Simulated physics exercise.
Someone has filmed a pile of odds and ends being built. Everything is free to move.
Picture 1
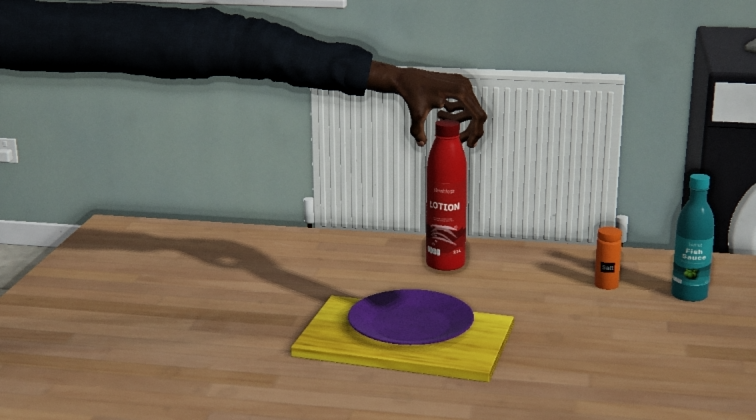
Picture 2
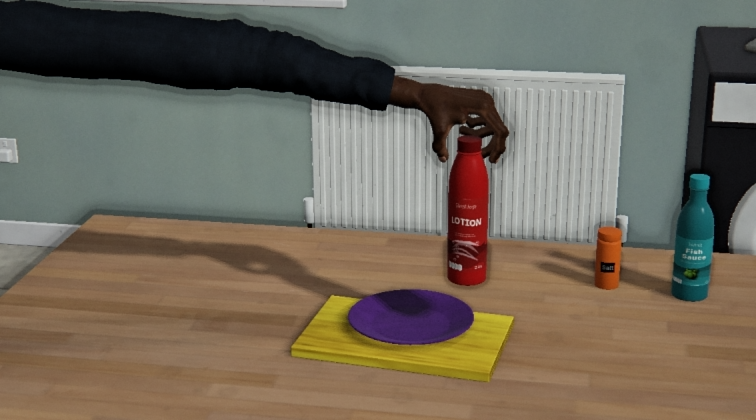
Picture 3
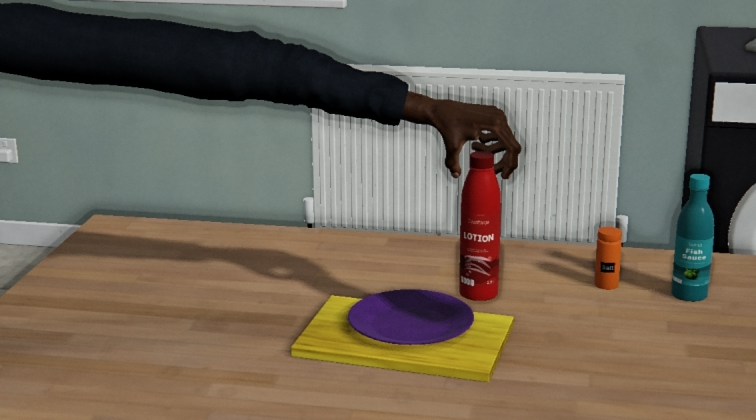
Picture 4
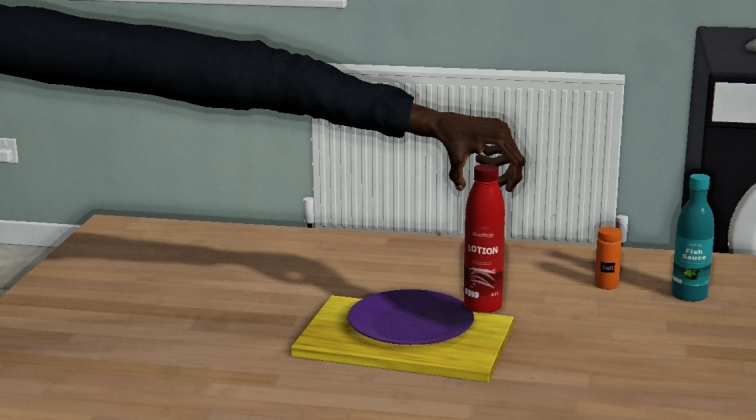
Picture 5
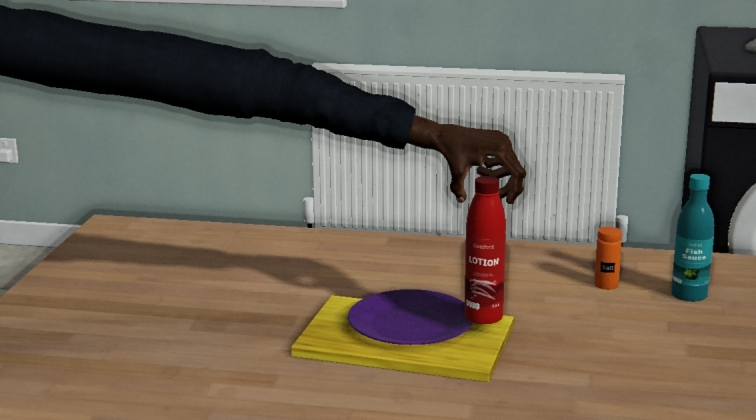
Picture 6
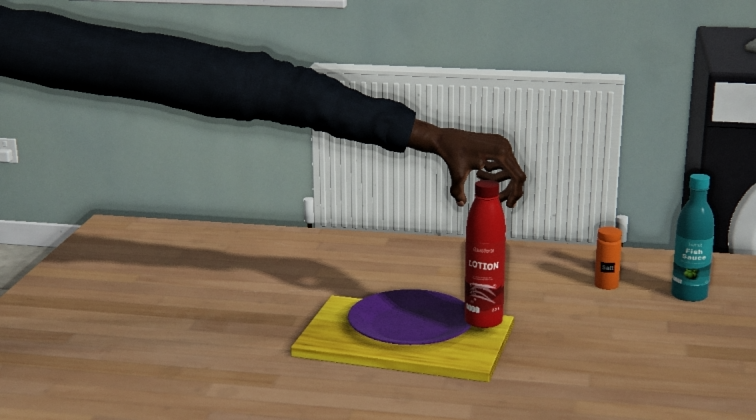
A red lotion bottle is lowered by a hand onto the yellow board's right side.
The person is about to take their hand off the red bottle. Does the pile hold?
The pile loses its balance.
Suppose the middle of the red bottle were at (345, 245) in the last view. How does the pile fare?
Then it loses its balance.
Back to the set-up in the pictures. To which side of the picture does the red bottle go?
It goes to the right.
Then, 0.30 s later than the last frame, red bottle tilted by 26° near (516, 267).
Then, 0.50 s later than the last frame, red bottle now fallen.
Then, 1.60 s later than the last frame, nothing new.
When it is over, fallen, red bottle; the other 4 as before. End places, in pixels of the last picture, red bottle near (578, 338). The pile comes apart.
